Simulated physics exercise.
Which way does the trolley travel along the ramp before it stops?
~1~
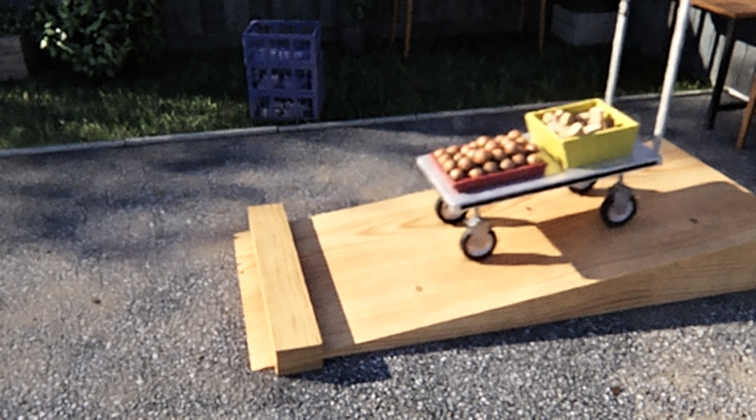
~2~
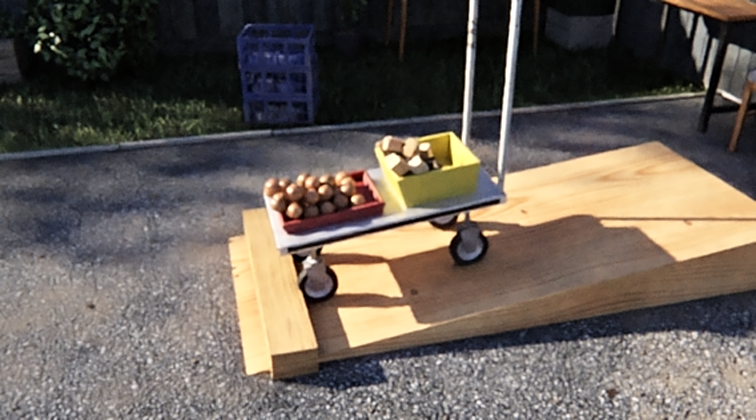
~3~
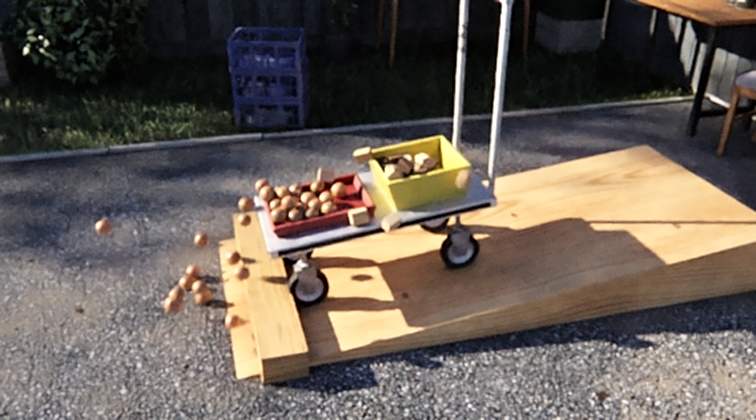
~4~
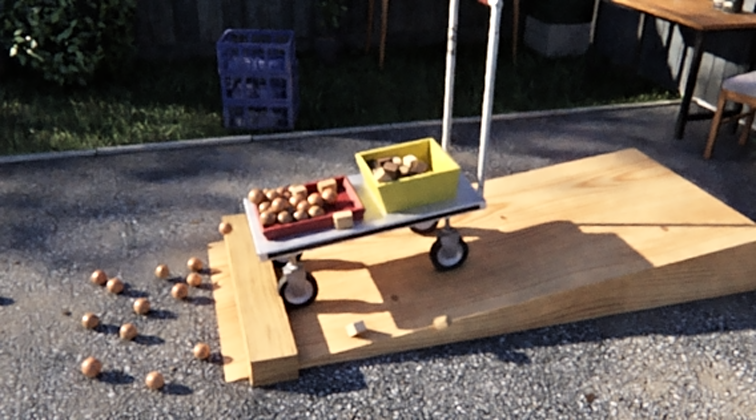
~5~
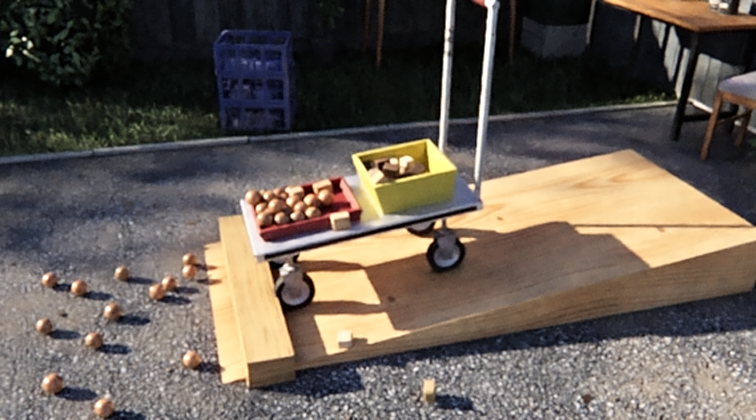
The trolley moves to the left, down the ramp toward the beam.
